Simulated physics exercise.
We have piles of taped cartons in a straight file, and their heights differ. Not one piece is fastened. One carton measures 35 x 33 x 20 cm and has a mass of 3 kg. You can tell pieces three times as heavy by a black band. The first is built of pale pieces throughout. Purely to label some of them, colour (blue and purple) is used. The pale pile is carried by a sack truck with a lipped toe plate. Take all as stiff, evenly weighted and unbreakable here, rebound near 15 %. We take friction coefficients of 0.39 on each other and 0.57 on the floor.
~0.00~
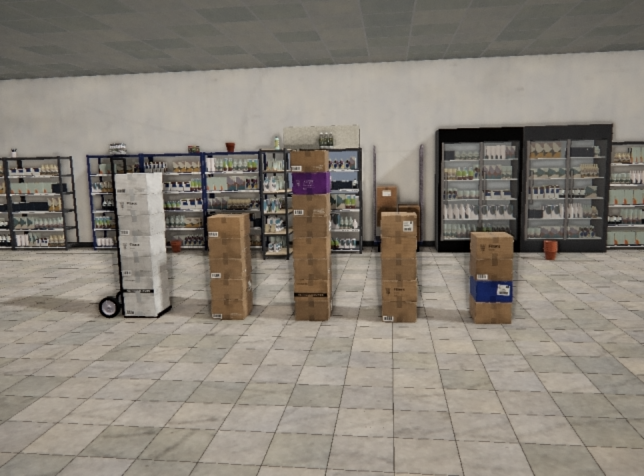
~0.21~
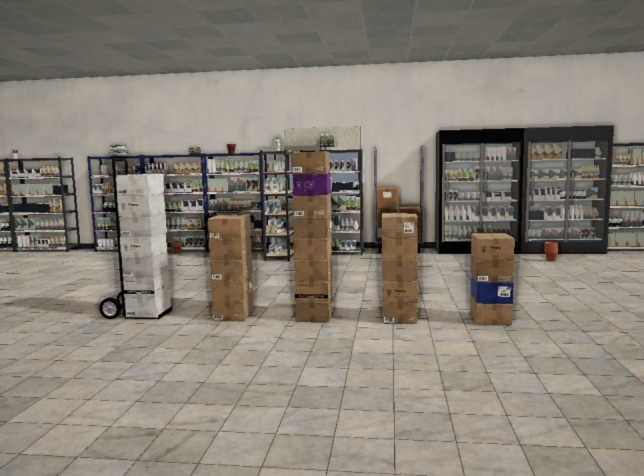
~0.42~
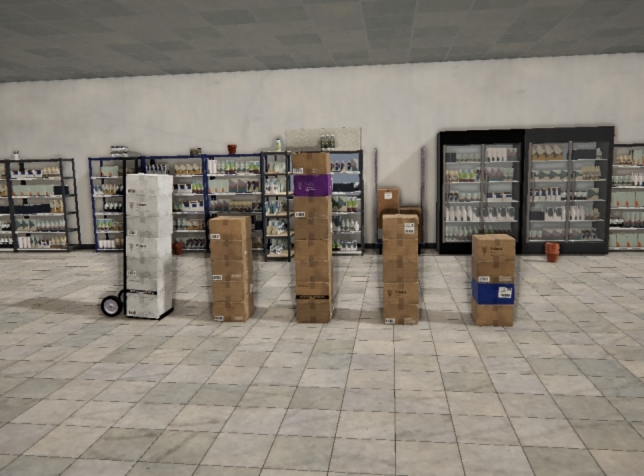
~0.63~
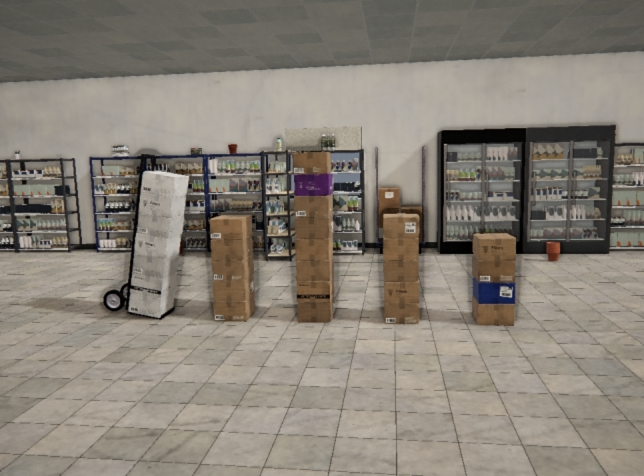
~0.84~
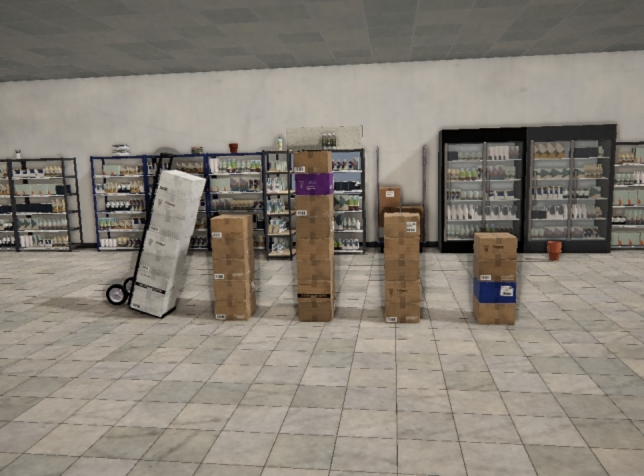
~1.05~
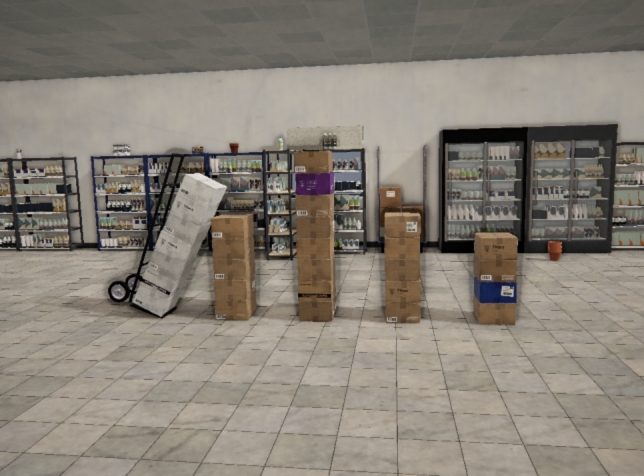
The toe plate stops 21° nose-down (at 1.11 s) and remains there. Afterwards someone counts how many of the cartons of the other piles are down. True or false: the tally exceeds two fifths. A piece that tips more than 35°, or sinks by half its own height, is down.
True.
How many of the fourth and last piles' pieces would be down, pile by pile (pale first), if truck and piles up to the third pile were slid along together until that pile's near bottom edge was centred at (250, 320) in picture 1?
In that case fourth pile 4 and last pile 2.
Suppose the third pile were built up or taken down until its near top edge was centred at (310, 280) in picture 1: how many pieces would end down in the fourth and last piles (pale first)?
Counts down - fourth: 0; last: 0.
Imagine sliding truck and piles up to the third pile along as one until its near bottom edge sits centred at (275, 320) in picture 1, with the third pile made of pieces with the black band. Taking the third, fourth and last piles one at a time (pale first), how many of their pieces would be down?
Pile by pile that makes third 0, fourth 0, last 0.
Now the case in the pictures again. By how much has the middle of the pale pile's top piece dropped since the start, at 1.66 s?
Drop so far: Roughly 20 cm.
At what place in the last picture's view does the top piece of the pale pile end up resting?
(353, 261).
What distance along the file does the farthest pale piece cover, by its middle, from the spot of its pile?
210 cm.
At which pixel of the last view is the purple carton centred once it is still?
Its centre ends up near pixel (459, 244) in the last picture.
Around 1.66 s, 7 of the pale pile down; none of the 22 other cartons down, 5 disturbed.
Around 2.66 s, 7 of the pale pile down; 5 of the 22 other cartons down; purple carton tipped 26°, 9 cm lower.
Around 3.56 s, 7 of the pale pile down; 17 of the 22 other cartons down; purple carton tipped 65°, 48 cm lower; blue carton tipped 3°.
Finally (4.8 s), 7 of the pale pile down; 19 of the 22 other cartons down; purple carton on its side; blue carton displaced 7 cm. That is 86 per cent. Seen by the last camera, middles, purple carton near (459, 244), blue carton near (503, 288).
